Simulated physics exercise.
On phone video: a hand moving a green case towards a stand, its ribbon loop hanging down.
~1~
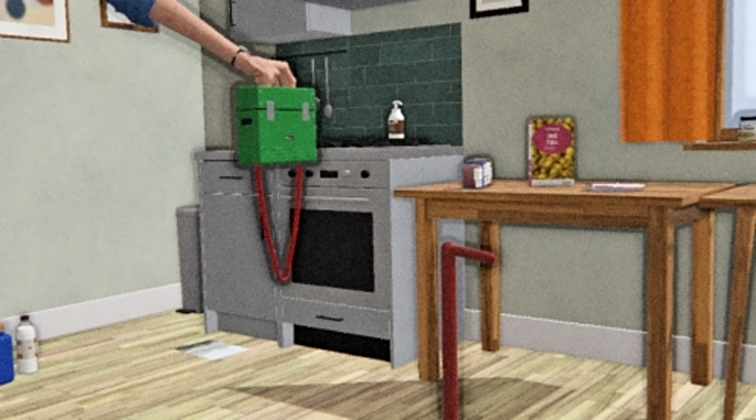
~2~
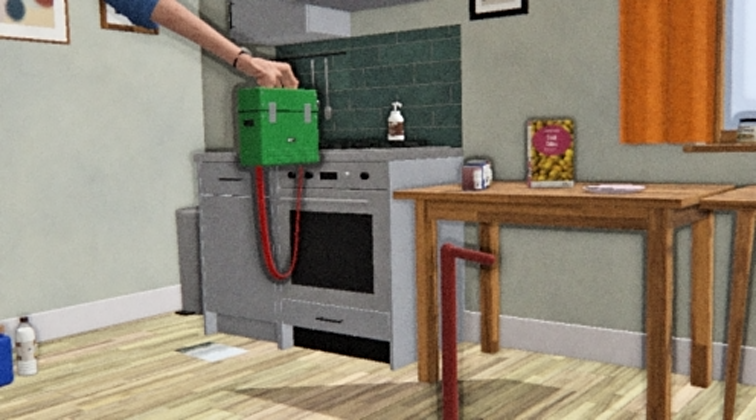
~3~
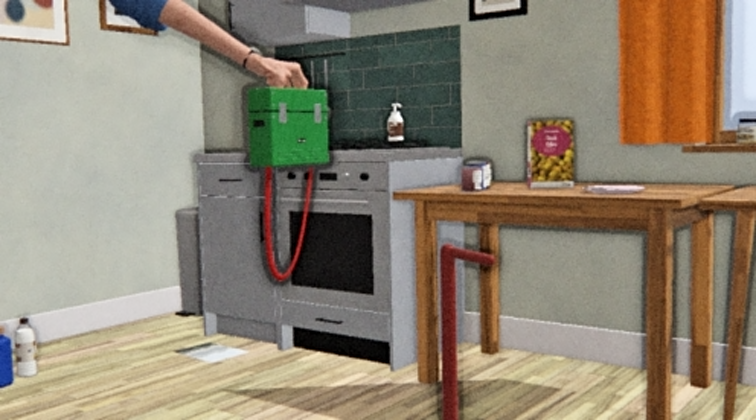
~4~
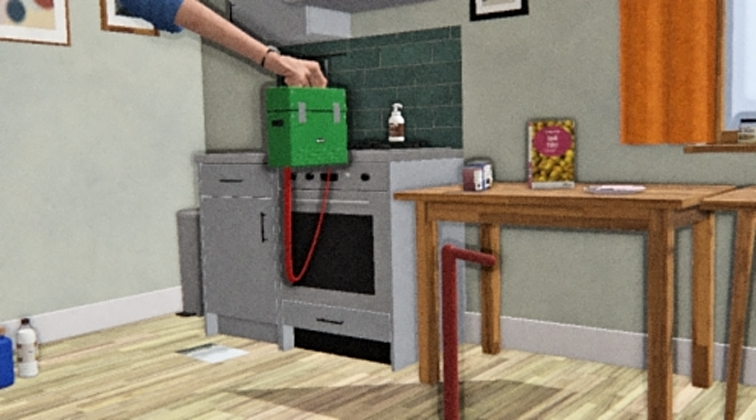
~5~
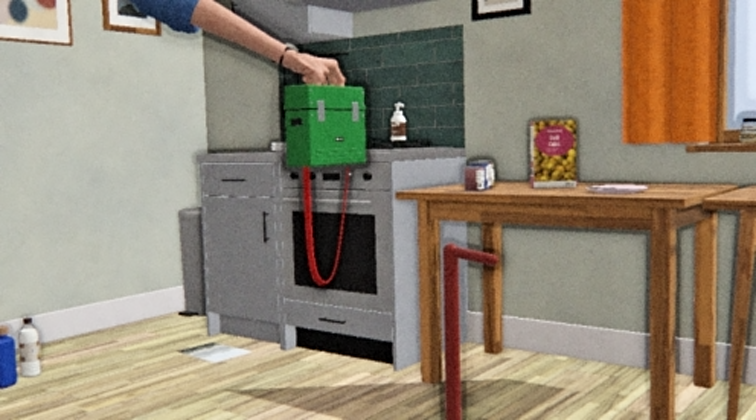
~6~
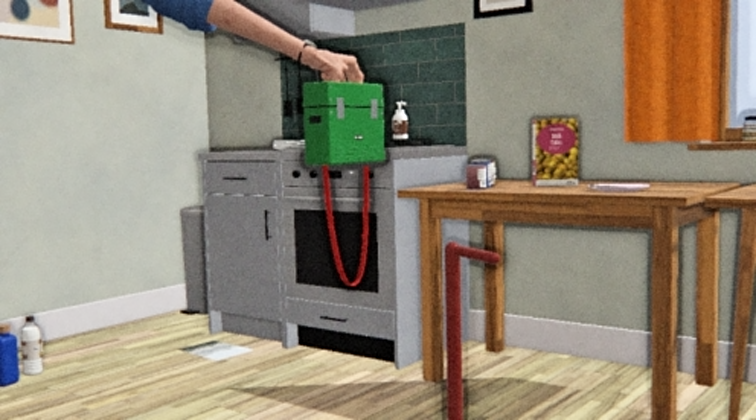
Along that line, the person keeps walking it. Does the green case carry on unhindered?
Yes, the green case carries on.
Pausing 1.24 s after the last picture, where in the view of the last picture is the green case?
At (498, 118) by that time.
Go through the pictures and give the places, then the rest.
In the first frame, green case (278, 125); hook tip (490, 258).
In the second frame, green case (279, 127); bottom of the loop (283, 277).
In the third frame, green case (290, 127).
In the fourth frame, green case (308, 127); bottom of the loop (296, 280).
In the fifth frame, green case (327, 126).
In the sixth frame, green case (345, 123); bottom of the loop (353, 285); hook tip (494, 259); hook points away from it, loop hangs below the hook.
Then, 1.24 s on from there, case past the post near (498, 117).
Then, 1.90 s on from there, case past the post near (600, 113).
In the end, case past the post near (614, 113). The green case passes clear.
